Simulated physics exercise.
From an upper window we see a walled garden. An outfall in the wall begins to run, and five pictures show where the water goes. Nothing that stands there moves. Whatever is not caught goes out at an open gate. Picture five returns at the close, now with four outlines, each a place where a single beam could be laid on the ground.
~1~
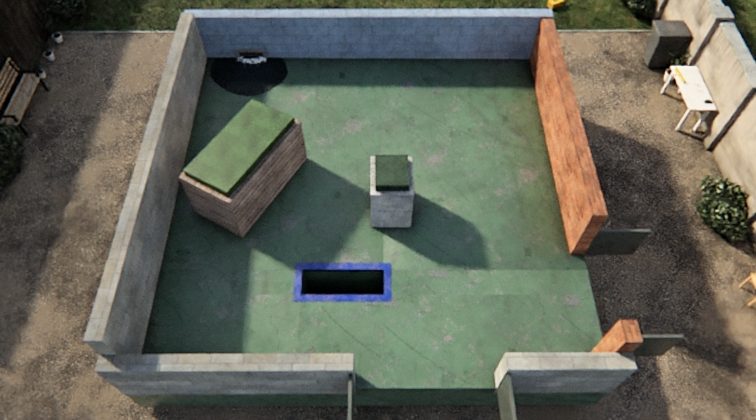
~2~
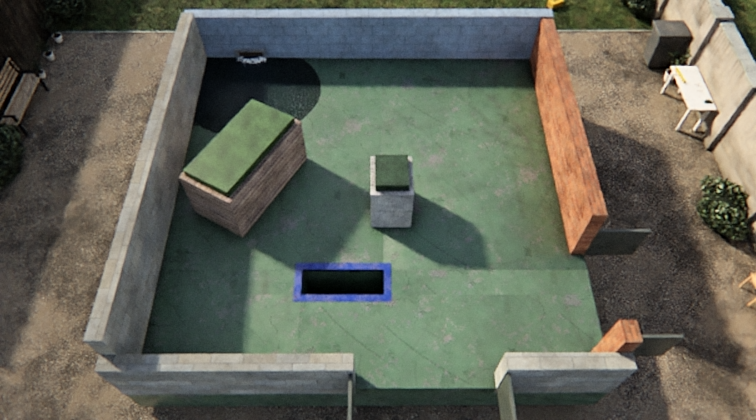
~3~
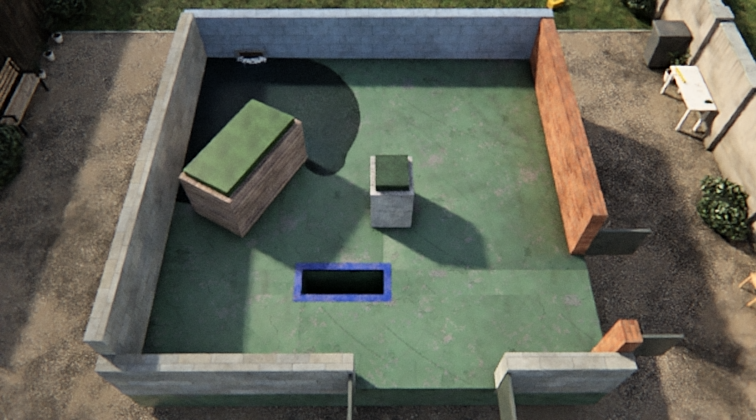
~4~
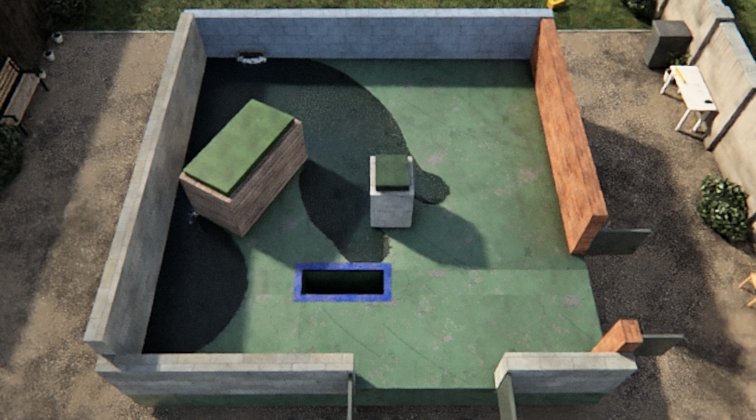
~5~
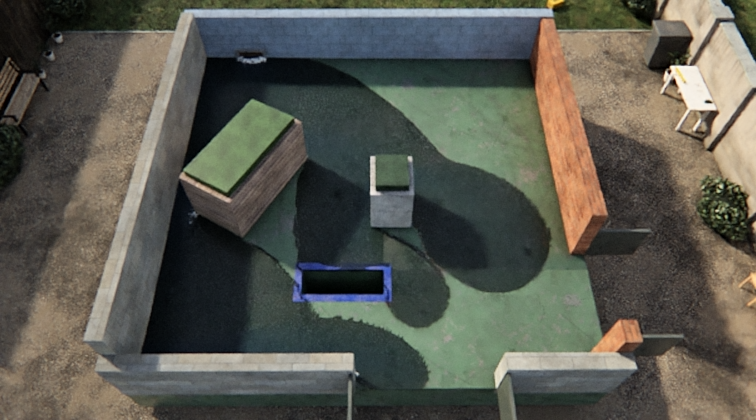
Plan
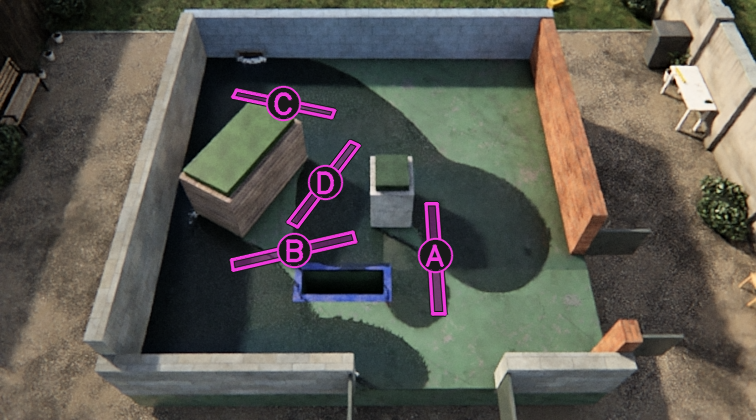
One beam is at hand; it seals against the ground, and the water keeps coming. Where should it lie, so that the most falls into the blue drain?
Spot A.
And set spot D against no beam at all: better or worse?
Spot D is worse.
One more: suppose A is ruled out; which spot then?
Spot B.
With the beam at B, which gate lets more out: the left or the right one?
The left one.
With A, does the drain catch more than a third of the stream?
No.
On the marked copy, A from (438, 313) to (431, 203); B from (232, 265) to (354, 236); C from (234, 93) to (333, 114); D from (292, 224) to (354, 143).
If A is chosen, about 22 % of the stream goes into the blue drain, about 78 % out by the gates.
If B is chosen, about 15 % of the stream goes into the blue drain, about 85 % out by the gates.
If C is chosen, about 7 % of the stream goes into the blue drain, about 93 % out by the gates.
If D is chosen, about 9 % of the stream goes into the blue drain, about 91 % out by the gates.
